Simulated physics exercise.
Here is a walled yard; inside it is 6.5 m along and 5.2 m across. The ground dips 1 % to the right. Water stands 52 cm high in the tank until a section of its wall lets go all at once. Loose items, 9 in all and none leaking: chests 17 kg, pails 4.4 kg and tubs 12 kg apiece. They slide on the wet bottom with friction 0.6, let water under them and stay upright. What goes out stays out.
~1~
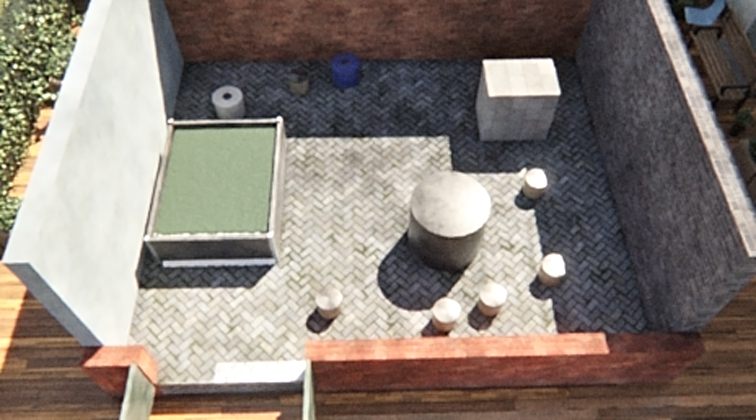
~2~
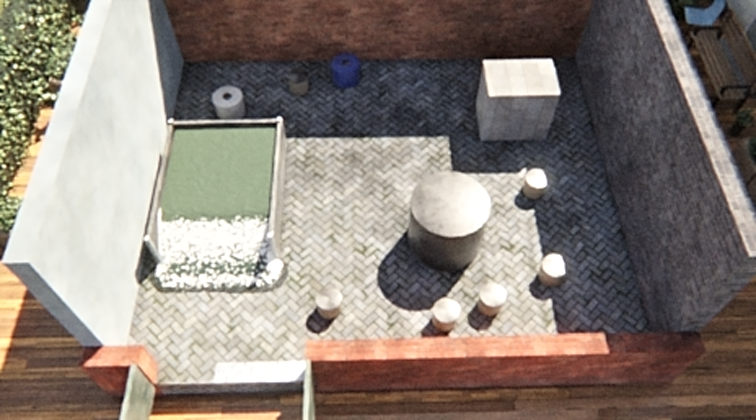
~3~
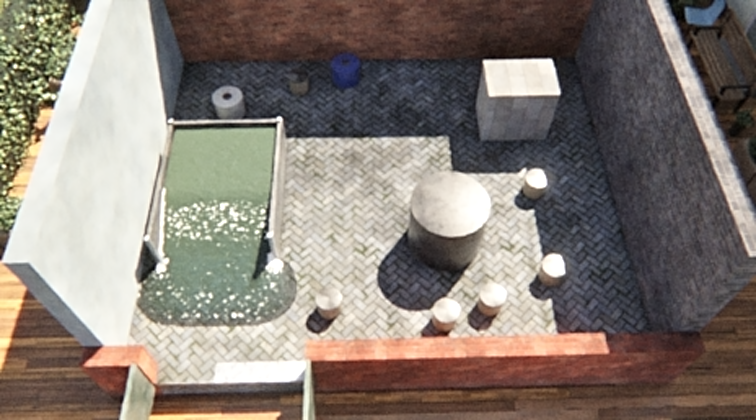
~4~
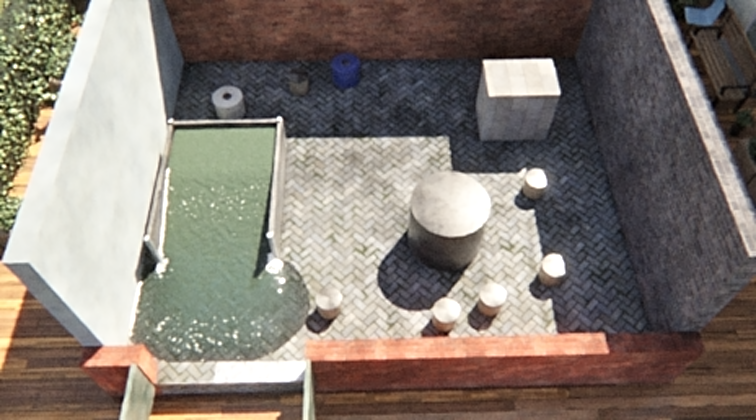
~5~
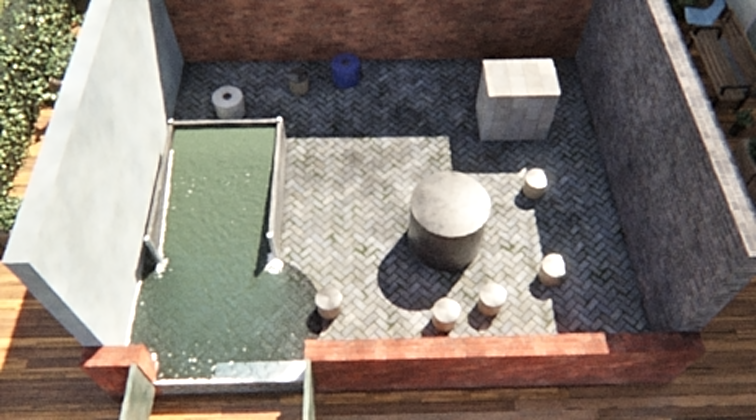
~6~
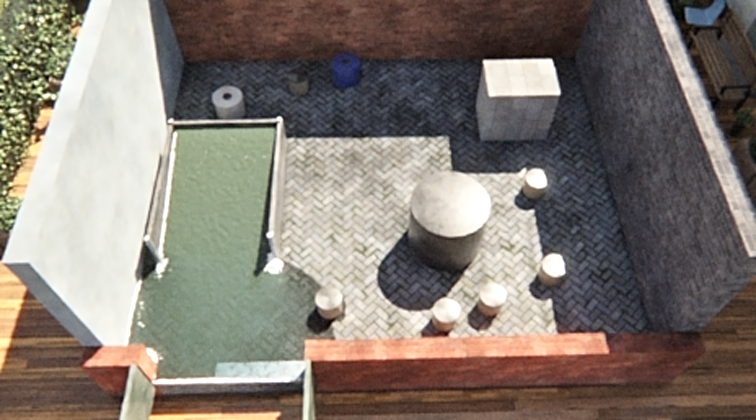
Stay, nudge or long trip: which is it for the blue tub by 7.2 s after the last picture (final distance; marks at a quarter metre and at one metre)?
The blue tub stays put.
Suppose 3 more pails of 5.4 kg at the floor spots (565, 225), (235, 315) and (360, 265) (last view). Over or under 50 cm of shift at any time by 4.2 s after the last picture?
In turn: Less, past it, under.
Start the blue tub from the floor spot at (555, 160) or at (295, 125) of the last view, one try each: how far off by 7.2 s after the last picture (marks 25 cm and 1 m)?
In turn: It holds its place; it barely shifts.
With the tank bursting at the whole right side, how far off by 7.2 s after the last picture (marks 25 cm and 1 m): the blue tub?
Then the blue tub stays put.
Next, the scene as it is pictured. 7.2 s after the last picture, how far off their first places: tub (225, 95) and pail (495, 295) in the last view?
In that order: 0 cm, 0 cm.
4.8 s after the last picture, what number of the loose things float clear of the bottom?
0 of them.
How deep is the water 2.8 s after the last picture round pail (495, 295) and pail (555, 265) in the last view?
About 1 and 0 cm.
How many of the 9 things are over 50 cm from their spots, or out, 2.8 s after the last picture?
By then 0.
Then, 0.9 s after the last picture the blue tub is near (345, 63), 0.0 m from its start, aground; 0 of 9 are out; 0 afloat.
Then, 2.8 s after the last picture the blue tub is near (345, 63), 0.0 m from its start, aground; 0 of 9 are out; 0 afloat.
Then, 4.8 s after the last picture the blue tub is near (345, 63), 0.0 m from its start, aground; 0 of 9 are out; 0 afloat.
Then, 7.2 s after the last picture the blue tub is near (345, 63), 0.0 m from its start, aground; 0 of 9 are out; 0 afloat.
